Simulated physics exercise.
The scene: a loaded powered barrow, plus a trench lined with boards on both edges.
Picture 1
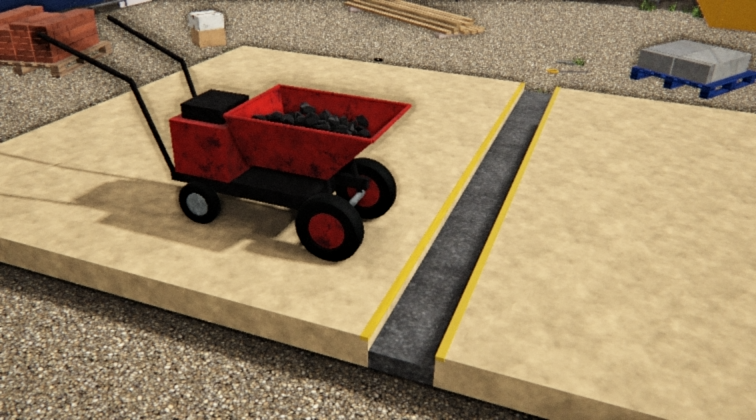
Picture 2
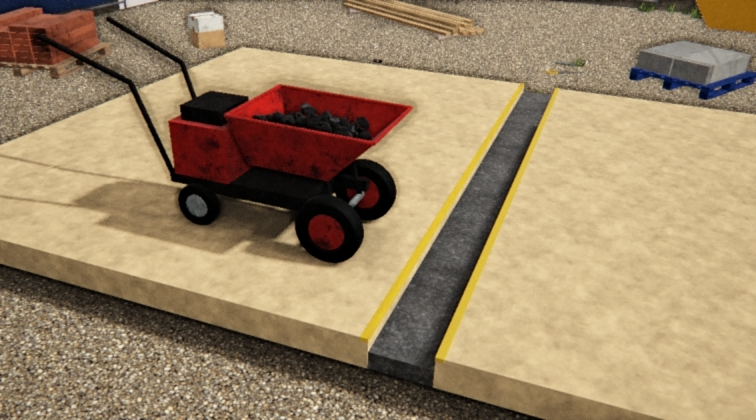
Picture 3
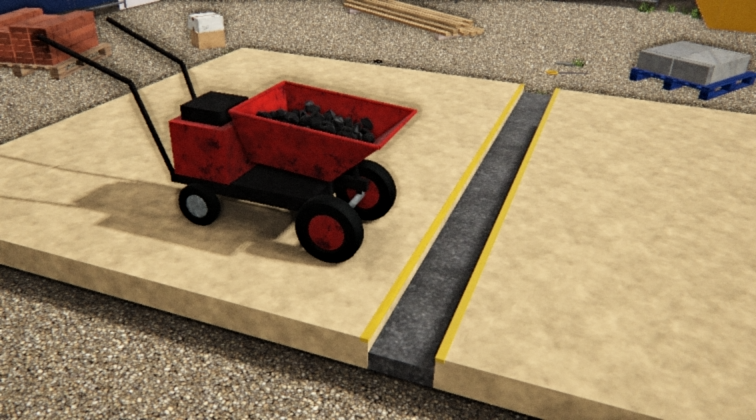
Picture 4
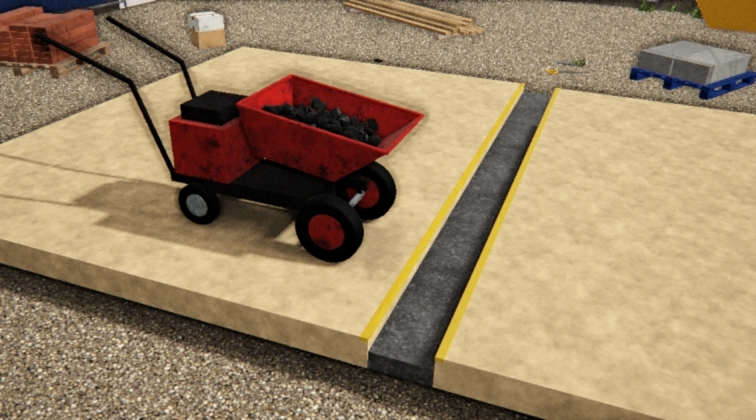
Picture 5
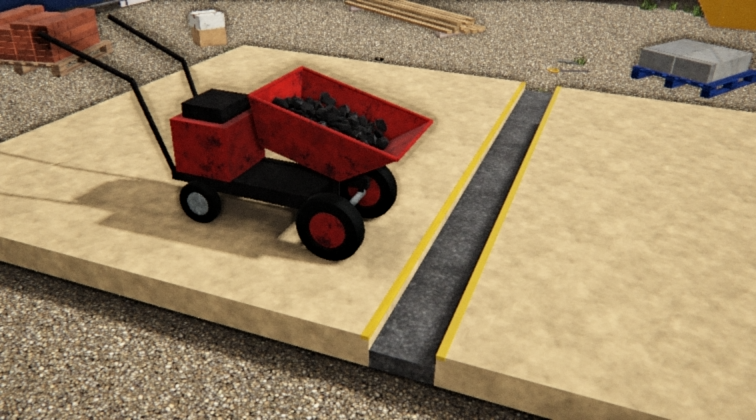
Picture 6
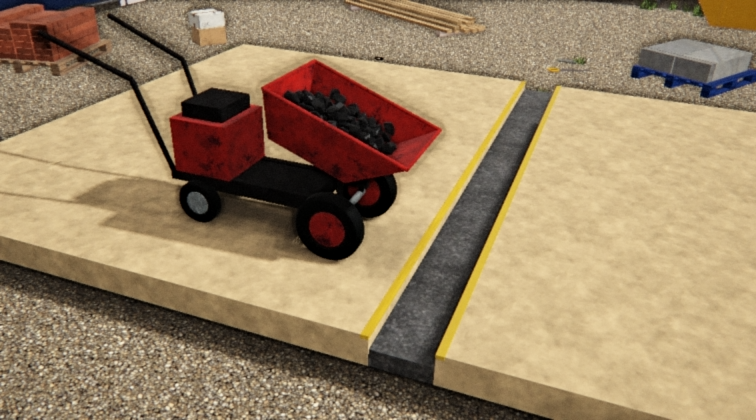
The video shows a red powered barrow loaded with dark lumps of coal, standing on a pale slab left of a narrow, board-edged trench. The skip starts level, then gradually tilts forward to the right while the wheels stay still.
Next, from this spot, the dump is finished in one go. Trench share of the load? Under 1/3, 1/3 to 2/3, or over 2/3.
Alright, so the trench is left with a middling share, one to two thirds.
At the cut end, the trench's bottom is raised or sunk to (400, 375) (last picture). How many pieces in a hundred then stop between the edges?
About 80 per cent.
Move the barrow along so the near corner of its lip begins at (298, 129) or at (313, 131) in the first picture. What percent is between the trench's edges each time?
Close to 40 in a hundred, and close to 50 in a hundred.
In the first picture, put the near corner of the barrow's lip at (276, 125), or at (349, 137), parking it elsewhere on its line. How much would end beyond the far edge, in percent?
Try 1: 0 %. Try 2: 10 %.
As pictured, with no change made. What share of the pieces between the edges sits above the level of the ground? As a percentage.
Roughly 40 %.
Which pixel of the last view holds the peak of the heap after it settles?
The topmost point rests at roughly pixel (471, 247) in the last view.
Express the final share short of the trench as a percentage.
Near 0 %.
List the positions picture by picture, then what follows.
Lip of the skip near (372, 141), level; top of the load near (310, 124), lumps of coal; first edge of the trench near (388, 299); far edge near (458, 316), the trench over half as wide as the skip, and shallow for its width, in the first frame.
Lip of the skip near (373, 144), tipped barely; top of the load near (311, 125), in the second frame.
Lip of the skip near (379, 148), tipped barely; top of the load near (293, 119), in the third frame.
Lip of the skip near (386, 153), tipped a little; top of the load near (300, 116), in the fourth frame.
Lip of the skip near (397, 160), tipped a little; top of the load near (299, 115), in the fifth frame.
Lip of the skip near (407, 170), tipped clearly; top of the load near (309, 111); first edge of the trench near (388, 297); far edge near (458, 315), in the sixth frame.
Shortly afterwards, skip tipped steeply; the whole lot in the skip.
Next, skip tipped steeply; the bulk in the skip; a little in or heaped over the trench; a little beyond it.
Some moments later, skip tipped right over; near a quarter in the skip; near half in or heaped over the trench; near a quarter beyond it.
In the end, skip tipped right over; near a quarter in the skip; near half in or heaped over the trench; near a quarter beyond it.
